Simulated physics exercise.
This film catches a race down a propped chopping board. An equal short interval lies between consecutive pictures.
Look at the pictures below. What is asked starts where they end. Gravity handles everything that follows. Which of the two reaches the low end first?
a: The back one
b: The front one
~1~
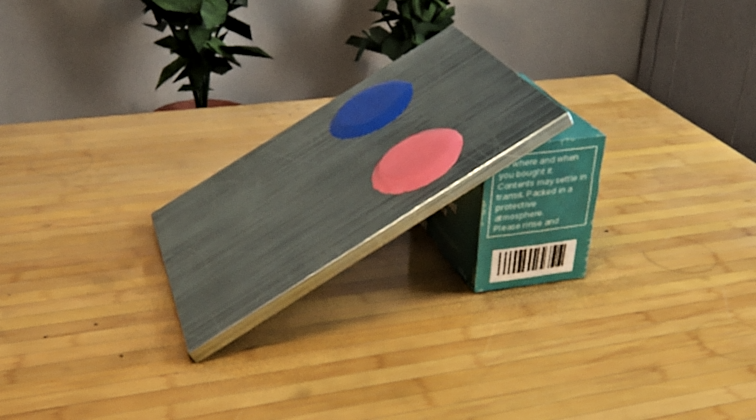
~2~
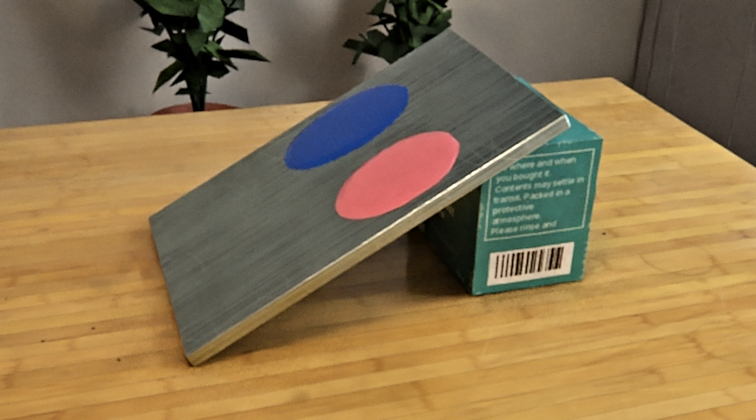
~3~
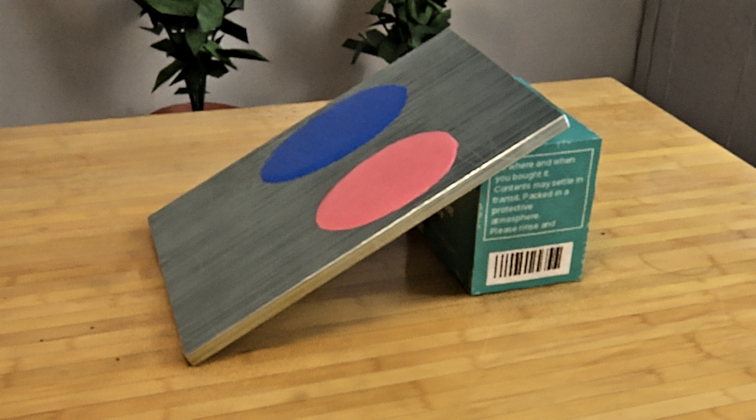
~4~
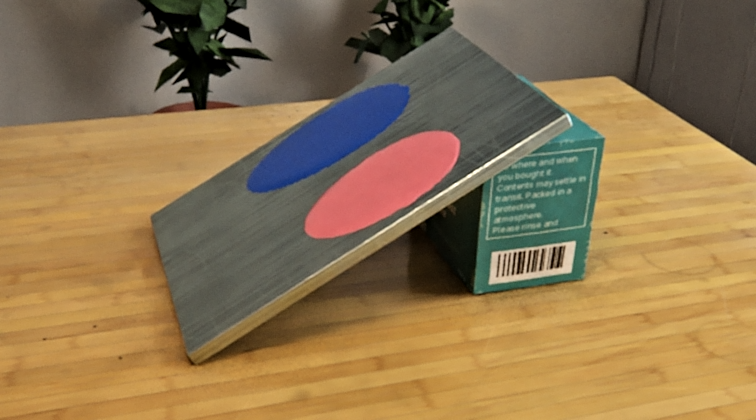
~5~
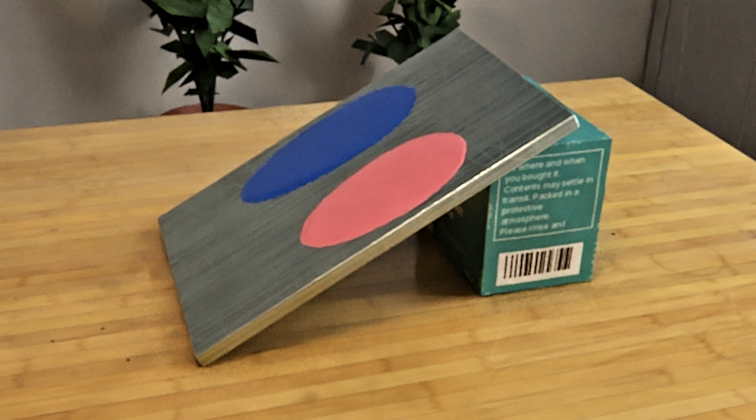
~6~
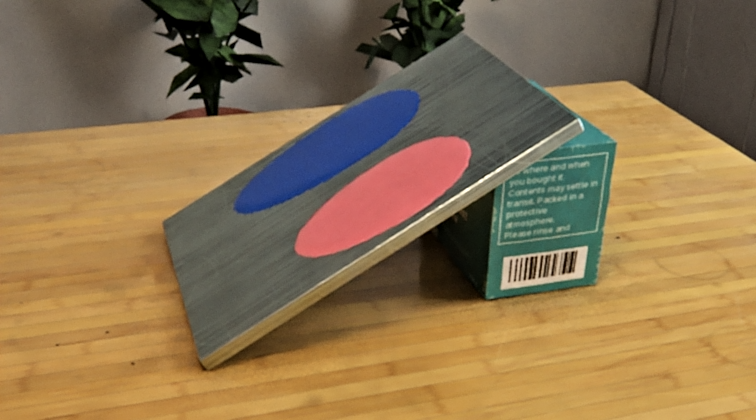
a.
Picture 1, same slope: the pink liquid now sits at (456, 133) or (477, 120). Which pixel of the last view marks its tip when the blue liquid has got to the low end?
Its tip is at (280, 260) in the first case and at (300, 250) in the second.
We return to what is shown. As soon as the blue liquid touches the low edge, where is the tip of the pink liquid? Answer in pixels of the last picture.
Front location, last frame: Close to (243, 282).
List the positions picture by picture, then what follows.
Tip of the pink liquid half way down; tip of the blue liquid (341, 126) half way down, in the first frame.
Tip of the pink liquid (351, 201) half way down; tip of the blue liquid half way down, in the second frame.
Tip of the pink liquid half way down; tip of the blue liquid (270, 172) three quarters of the way down, in the third frame.
Tip of the pink liquid (320, 220) three quarters of the way down; tip of the blue liquid three quarters of the way down, in the fourth frame.
Tip of the pink liquid three quarters of the way down; tip of the blue liquid (249, 191) three quarters of the way down, in the fifth frame.
Tip of the pink liquid (307, 242) three quarters of the way down; tip of the blue liquid three quarters of the way down, in the sixth frame.
Soon after, the pink liquid is three quarters of the way down; the blue liquid is close to the edge.
In the end, the pink liquid is three quarters of the way down; the blue liquid is at the low edge.
